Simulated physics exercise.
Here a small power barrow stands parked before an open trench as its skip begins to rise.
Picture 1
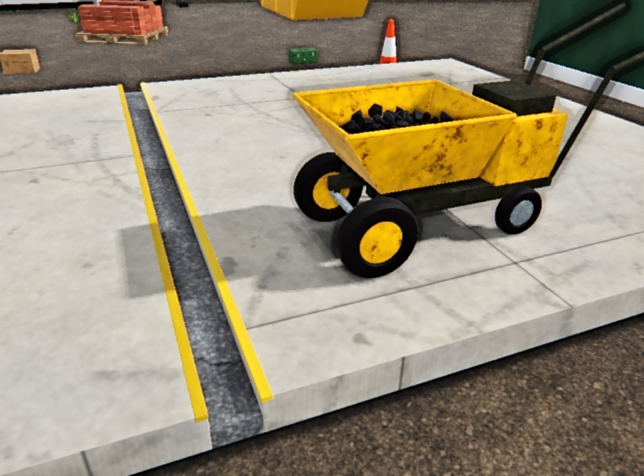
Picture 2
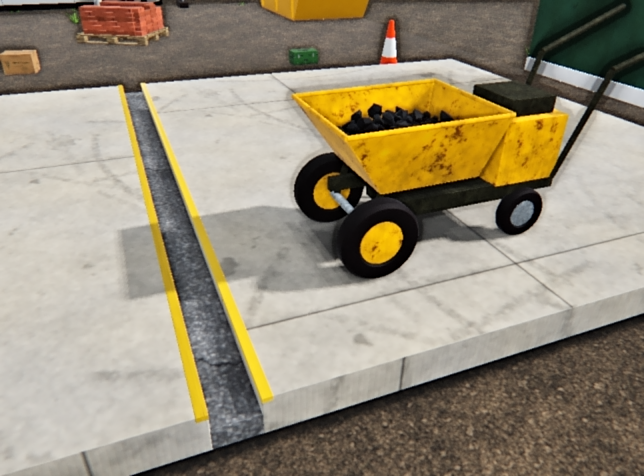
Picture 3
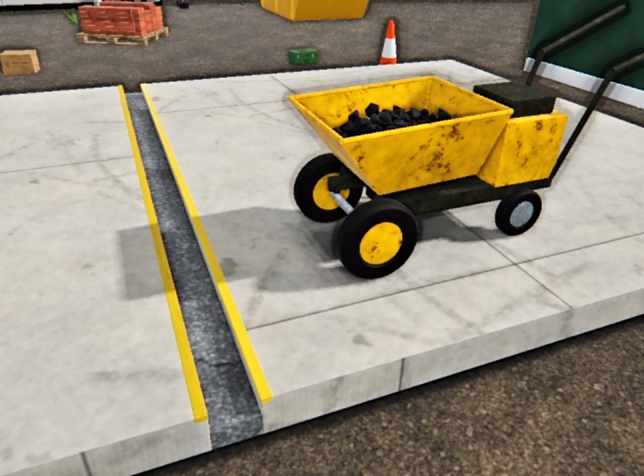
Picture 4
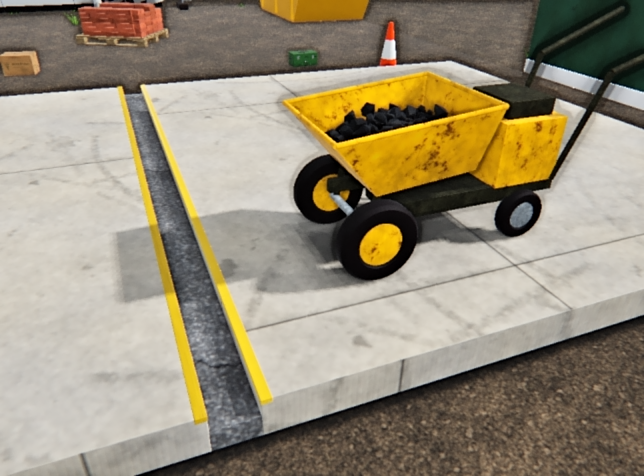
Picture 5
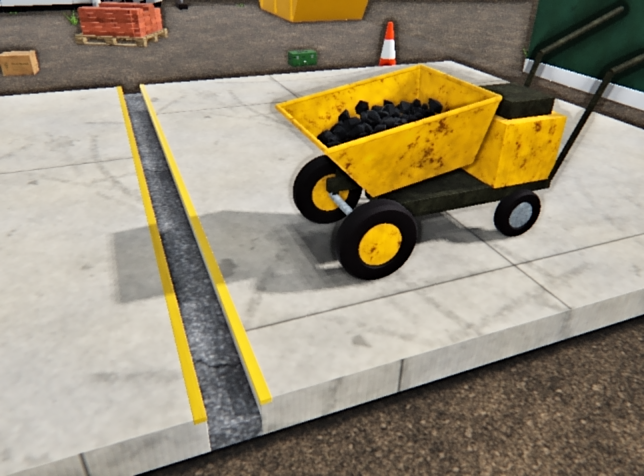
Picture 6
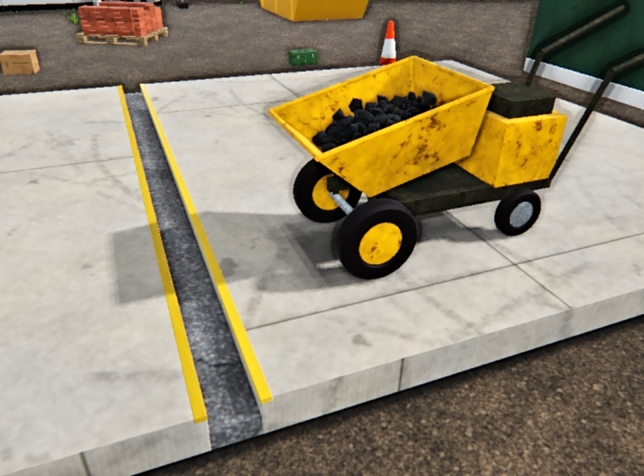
A yellow skip of dark lumps on a parked barrow slowly tilts left toward a trench.
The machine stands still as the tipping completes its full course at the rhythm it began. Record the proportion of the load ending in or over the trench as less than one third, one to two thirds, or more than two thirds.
Proportion recorded: One to two thirds.
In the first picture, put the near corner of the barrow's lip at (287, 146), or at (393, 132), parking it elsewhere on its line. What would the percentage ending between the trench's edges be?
First spot: About 40 percent; second spot: About 20 percent.
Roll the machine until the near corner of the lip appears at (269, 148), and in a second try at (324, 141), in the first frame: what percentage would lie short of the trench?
0 and 10 percent, in that order.
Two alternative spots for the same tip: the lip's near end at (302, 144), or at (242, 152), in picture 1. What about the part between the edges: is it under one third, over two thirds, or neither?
For the first position, the middle third; for the second, under a third.
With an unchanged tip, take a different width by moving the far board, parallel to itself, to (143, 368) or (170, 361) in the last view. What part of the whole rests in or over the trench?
First try: About 50 %; second try: About 50 %.
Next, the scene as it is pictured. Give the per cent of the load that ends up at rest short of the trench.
Roughly 30 percent.
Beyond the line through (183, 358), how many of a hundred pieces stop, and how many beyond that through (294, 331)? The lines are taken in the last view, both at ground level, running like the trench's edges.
That's 0 per cent for the first and 70 per cent for the second.
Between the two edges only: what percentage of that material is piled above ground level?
I'd say around 40 percent.
Soon, skip tipped steeply; all in the skip.
A while on, skip tipped steeply; most in the skip; a small part short of the trench; a stray few in or heaped over the trench.
Towards the end, skip tipped right over; about a third in the skip; about a quarter short of the trench; about a third in or heaped over the trench; a stray few beyond it.
Finally, skip tipped right over; about a quarter in the skip; about a quarter short of the trench; about half in or heaped over the trench; a stray few beyond it.
